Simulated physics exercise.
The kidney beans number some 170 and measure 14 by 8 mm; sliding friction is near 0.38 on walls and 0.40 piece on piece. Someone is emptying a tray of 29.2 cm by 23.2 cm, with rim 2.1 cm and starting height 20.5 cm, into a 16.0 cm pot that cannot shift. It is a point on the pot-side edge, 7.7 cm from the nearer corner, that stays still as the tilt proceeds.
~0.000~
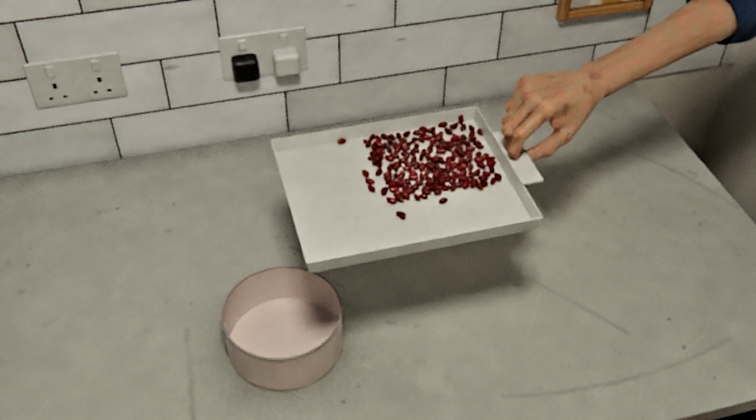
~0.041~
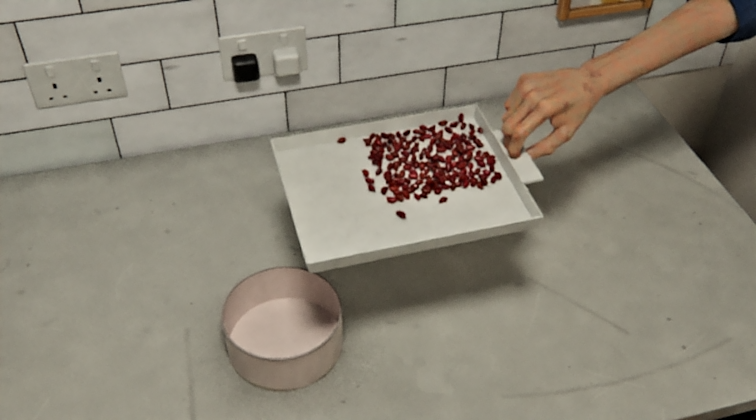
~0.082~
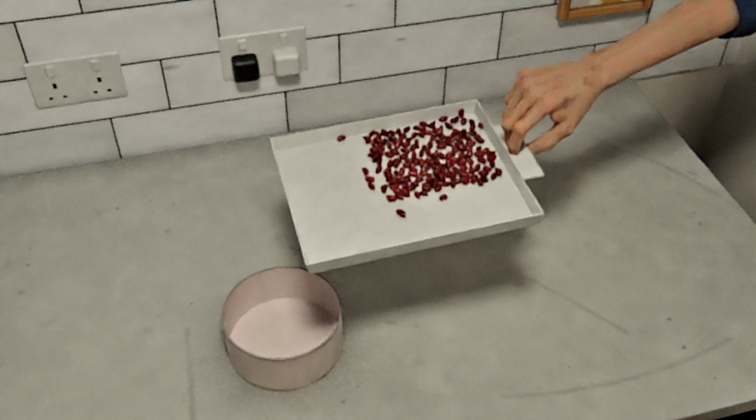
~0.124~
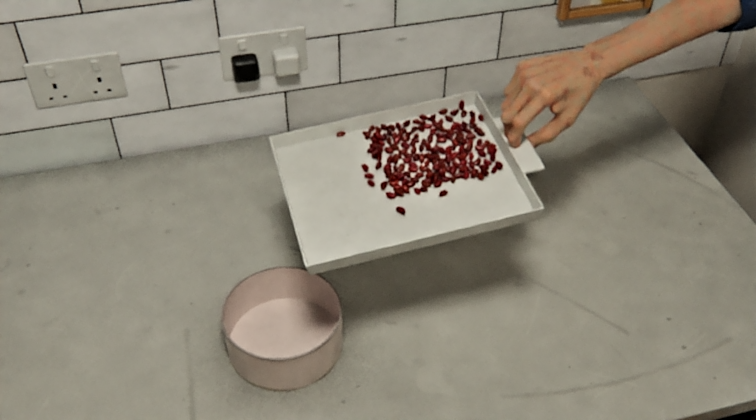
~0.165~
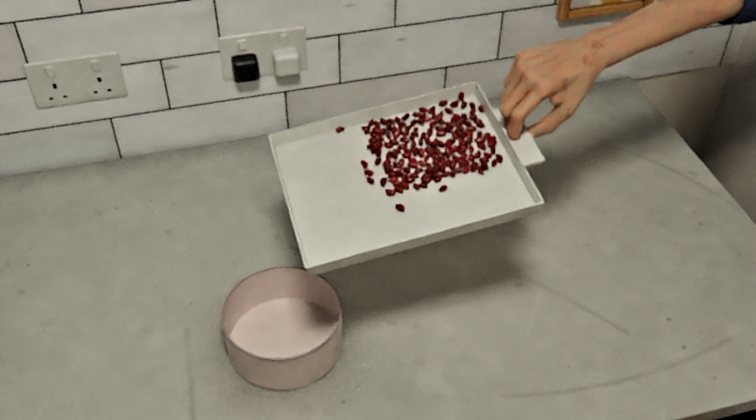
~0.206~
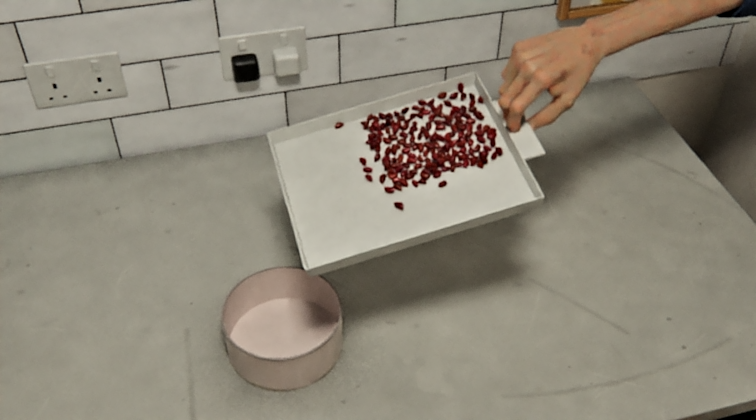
A hand slowly tilts a white tray of red beans above a pink pot.
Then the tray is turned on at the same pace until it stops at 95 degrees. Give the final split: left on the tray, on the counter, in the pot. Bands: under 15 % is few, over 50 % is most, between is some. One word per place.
Left on the tray: Few, counter: Some, pot: Most.
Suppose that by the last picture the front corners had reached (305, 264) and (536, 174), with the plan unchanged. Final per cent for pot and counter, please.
That works out as pot 35 and counter 50.
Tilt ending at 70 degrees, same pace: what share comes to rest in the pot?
Around 30 in a hundred.
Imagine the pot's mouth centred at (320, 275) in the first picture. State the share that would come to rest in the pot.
I'd expect near 0 per cent.
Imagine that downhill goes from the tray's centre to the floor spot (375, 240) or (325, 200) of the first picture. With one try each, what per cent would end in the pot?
That would be close to 50 per cent and then close to 35 per cent.
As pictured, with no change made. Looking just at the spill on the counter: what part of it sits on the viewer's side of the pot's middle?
About 100 per cent.
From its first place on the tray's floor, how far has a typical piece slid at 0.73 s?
Displacement on the tray: About 17 cm.
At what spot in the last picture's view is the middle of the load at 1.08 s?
I'd put it close to (292, 335).
Then, at 0.73 s, tilt 51 degrees; the tray holds 100 %, the pot 0 %.
After 1.08 s, tilt 77 degrees; the tray holds 40 %, the pot 20 %.
After 1.53 s, tilt 95 degrees; the tray holds 5 %, the pot 45 %.
At rest (2.6 s), tray 0 %, counter 40 %, pot 60 %.
